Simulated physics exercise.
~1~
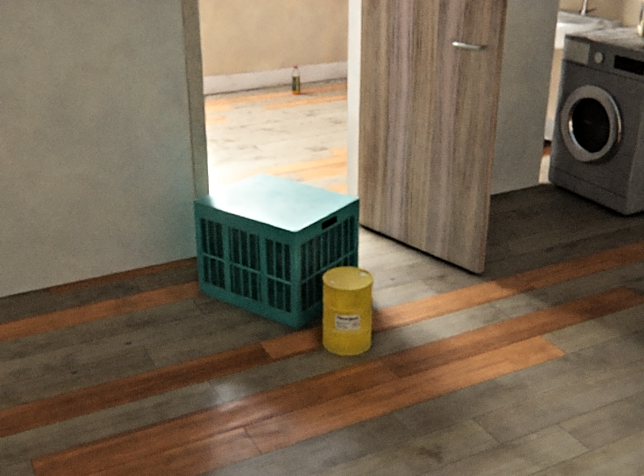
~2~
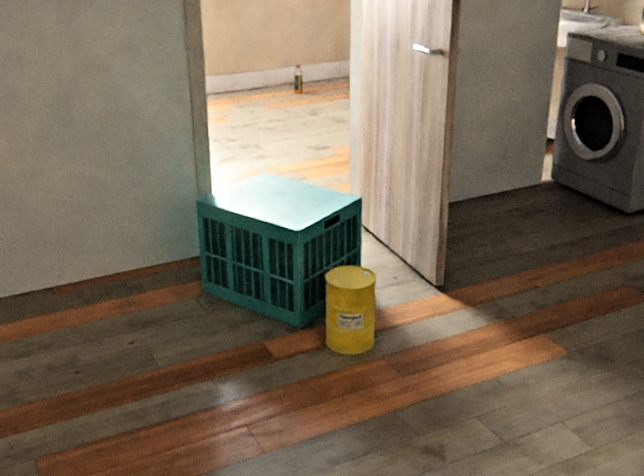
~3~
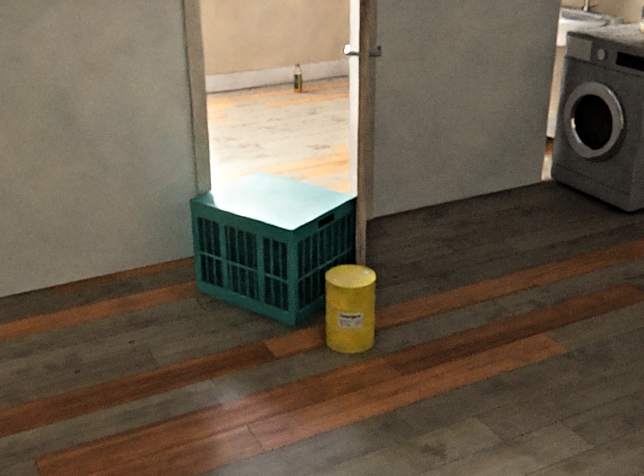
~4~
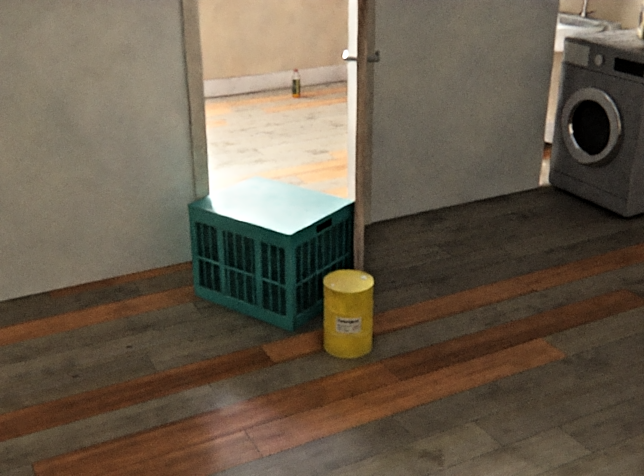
We see a wooden door standing open beside a teal crate in the doorway and a yellow canister, with a washing machine at right. The door swings partway leftward toward closing, then rests nearly edge-on to us, still open, while the crate and canister stay put.
